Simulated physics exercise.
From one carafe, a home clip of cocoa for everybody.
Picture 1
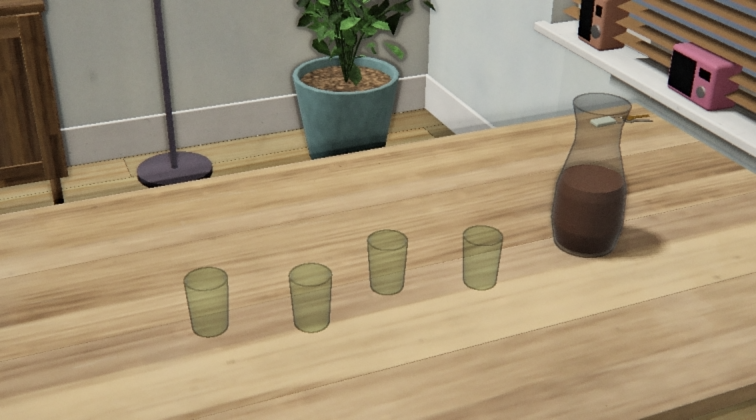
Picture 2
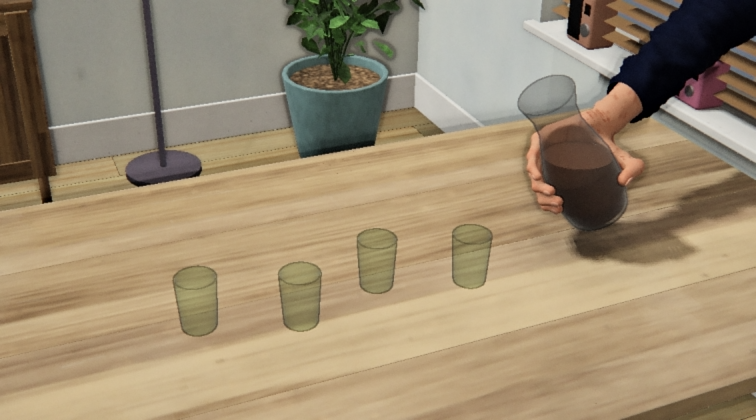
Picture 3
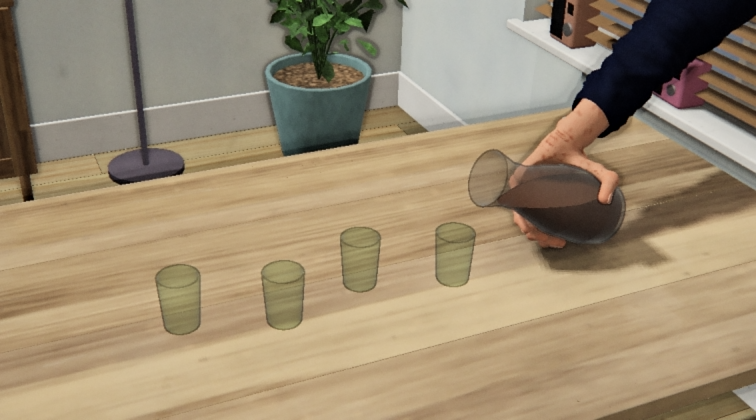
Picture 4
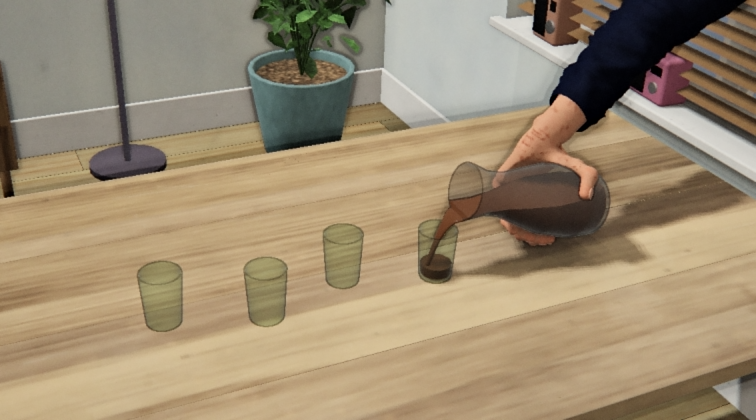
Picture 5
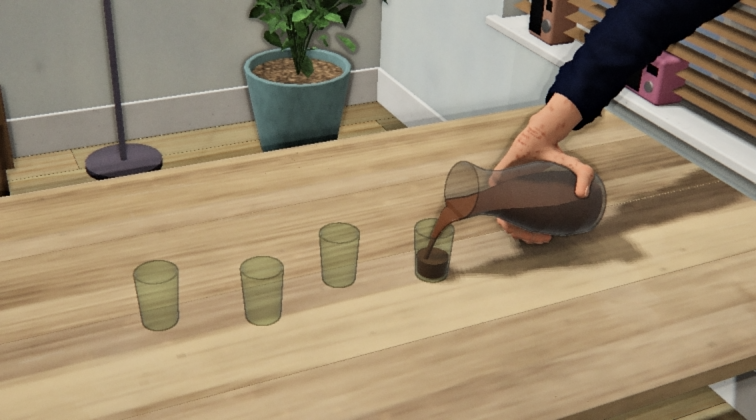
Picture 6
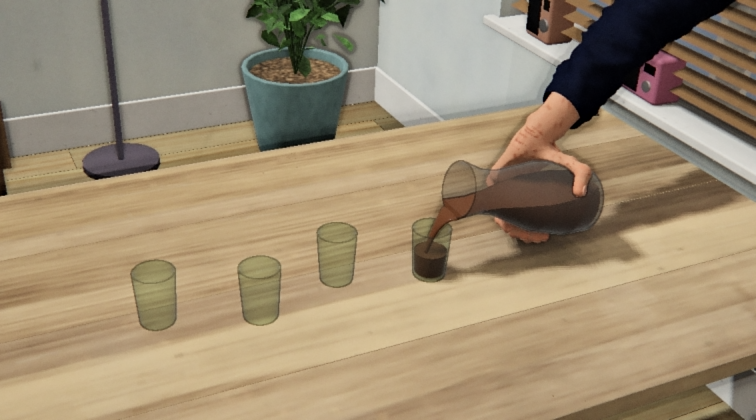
A hand in a dark sleeve lifted a glass carafe of cocoa from the wooden table, tilted it leftward, and poured a brown stream into the rightmost of four small glasses, partly filling it.
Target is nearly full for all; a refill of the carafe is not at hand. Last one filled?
It serves all.
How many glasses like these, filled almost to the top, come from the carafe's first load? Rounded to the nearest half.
It makes near 7.0.
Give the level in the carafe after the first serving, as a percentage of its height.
It stays around 40 percent of its height.
Next, the first is about three quarters full.
After that, the first is done and the carafe has nearly all of its load.
Finally, all four are full and about half of the cocoa is over.
